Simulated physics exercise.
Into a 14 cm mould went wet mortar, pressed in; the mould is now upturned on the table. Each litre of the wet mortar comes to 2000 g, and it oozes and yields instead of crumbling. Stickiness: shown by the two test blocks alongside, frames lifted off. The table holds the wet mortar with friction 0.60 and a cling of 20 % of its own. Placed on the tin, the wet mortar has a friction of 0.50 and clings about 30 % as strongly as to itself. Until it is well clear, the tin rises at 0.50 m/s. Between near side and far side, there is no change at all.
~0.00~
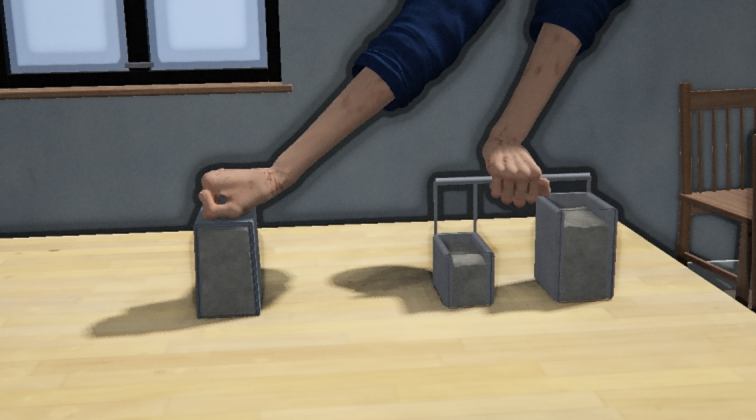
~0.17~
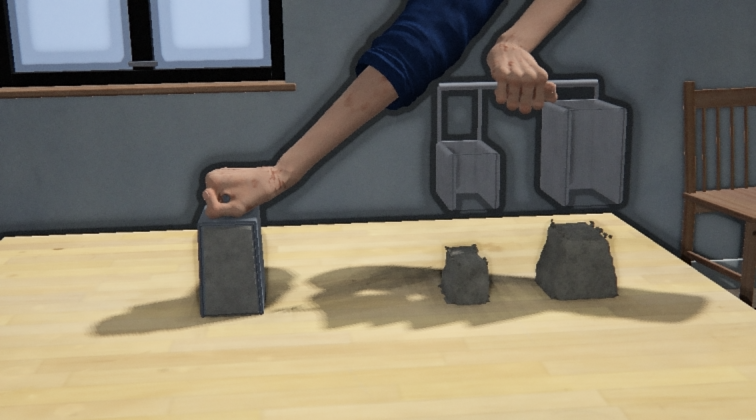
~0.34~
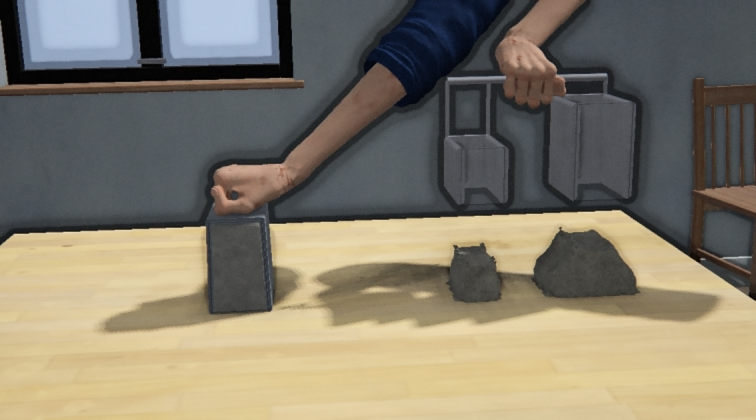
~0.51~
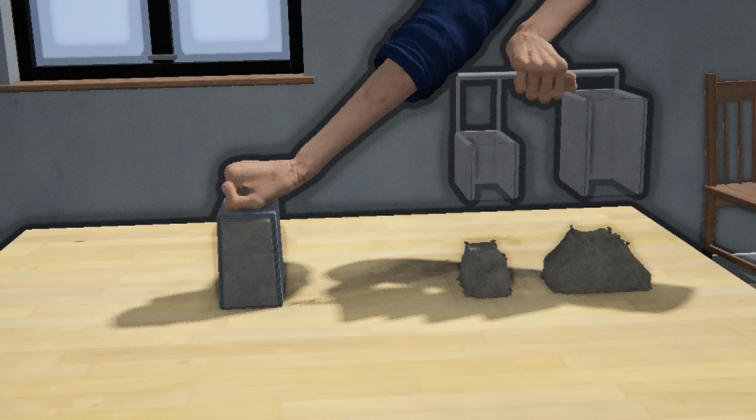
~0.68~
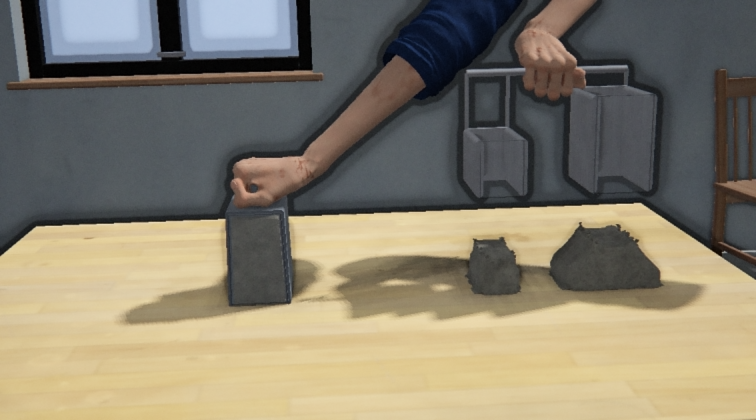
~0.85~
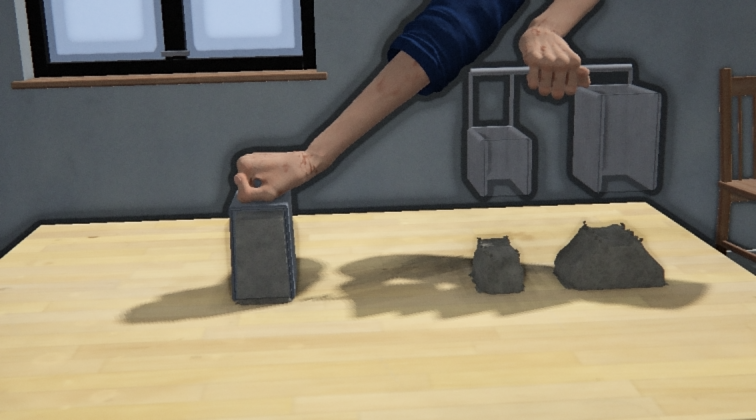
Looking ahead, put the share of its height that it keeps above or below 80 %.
I'd say the figure ends up falling short of 80 per cent.
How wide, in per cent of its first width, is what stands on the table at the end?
About 220 per cent.
After 1.04 s, the tin is up by 9.5 cm.
After 1.27 s, the tin is up by 21 cm; what stands on the table is 57 % of the tin's depth.
After 1.49 s, the tin is up by 26 cm; what stands on the table is 55 % of the tin's depth.
After 1.72 s, the tin is up by 26 cm; what stands on the table is 54 % of the tin's depth.
After 1.82 s, the tin is up by 26 cm; what stands on the table is 54 % of the tin's depth.
